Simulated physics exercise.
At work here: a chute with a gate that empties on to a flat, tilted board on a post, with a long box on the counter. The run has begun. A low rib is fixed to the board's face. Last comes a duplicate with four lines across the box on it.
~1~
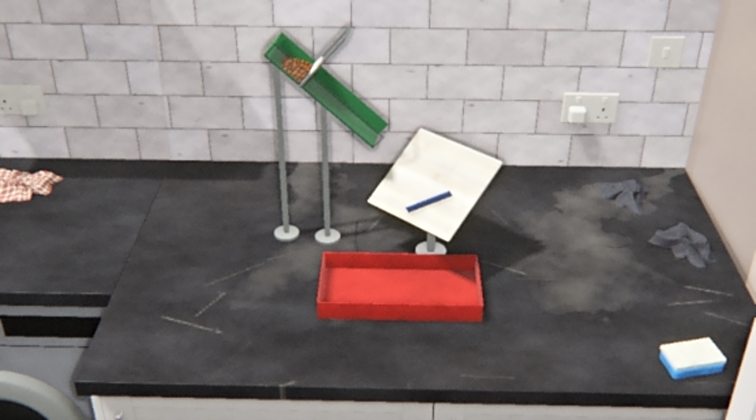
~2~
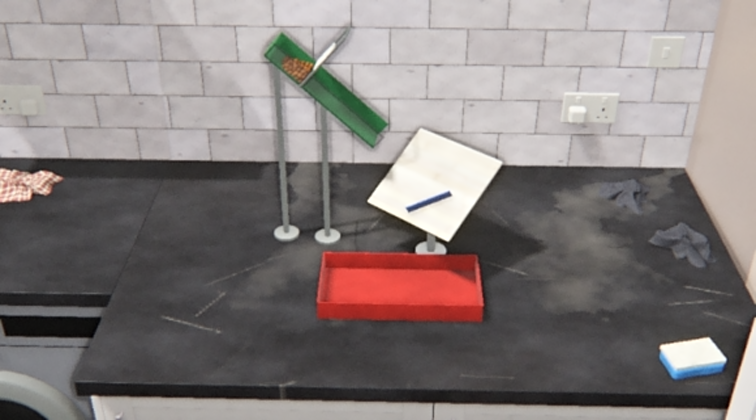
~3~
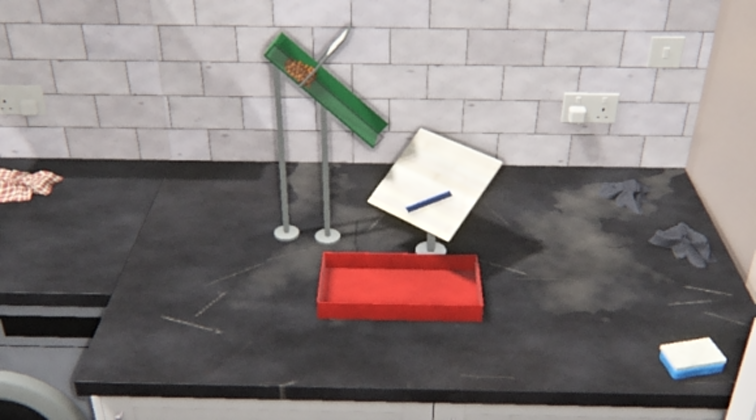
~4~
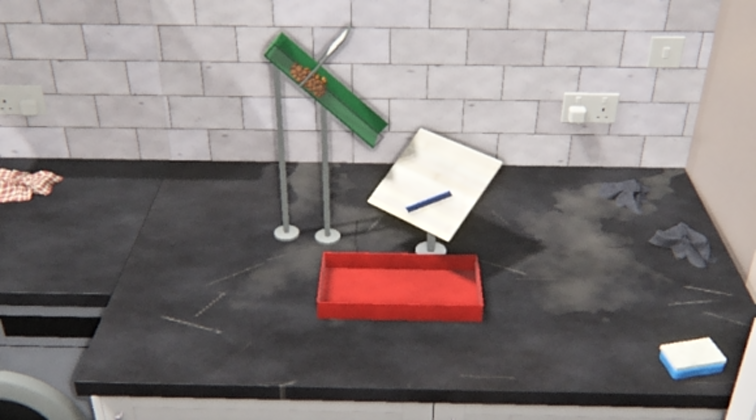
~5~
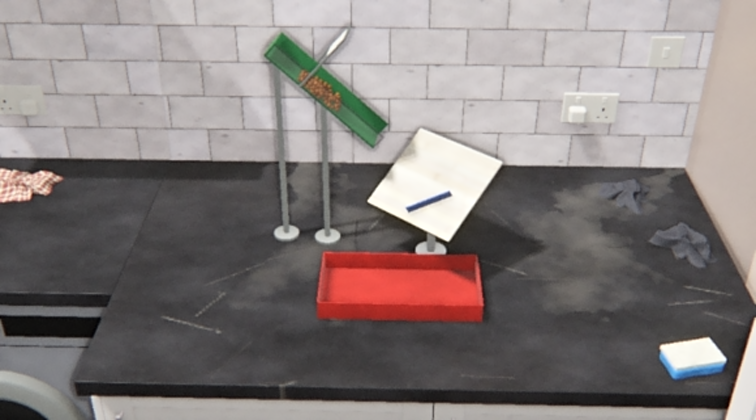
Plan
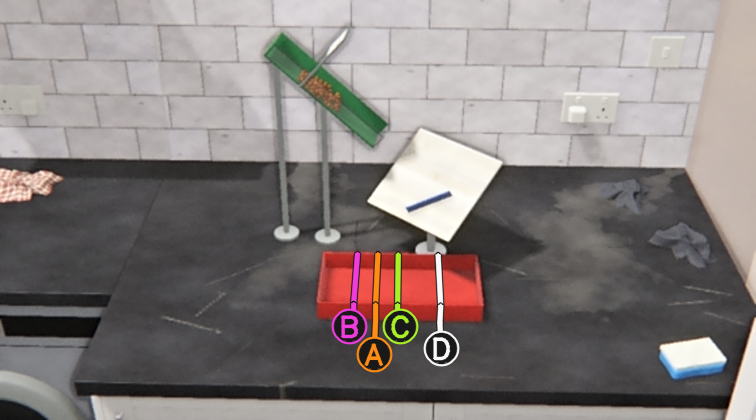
Small brown balls slide slowly down a tilted green chute above a white board and red box.
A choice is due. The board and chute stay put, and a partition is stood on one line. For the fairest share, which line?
Take A.
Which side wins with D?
Left.
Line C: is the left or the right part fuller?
More lands on the left.
On the marked copy, line A crosses the front rim at (375, 303); line B crosses the front rim at (353, 303); line C crosses the front rim at (397, 304); line D crosses the front rim at (440, 304).
Choosing A, of what is caught, about half on the left of the divider, about half on the right.
Choosing B, of what is caught, a small part on the left of the divider, nearly all on the right.
Choosing C, of what is caught, all on the left of the divider, none on the right.
Choosing D, of what is caught, all on the left of the divider, none on the right.
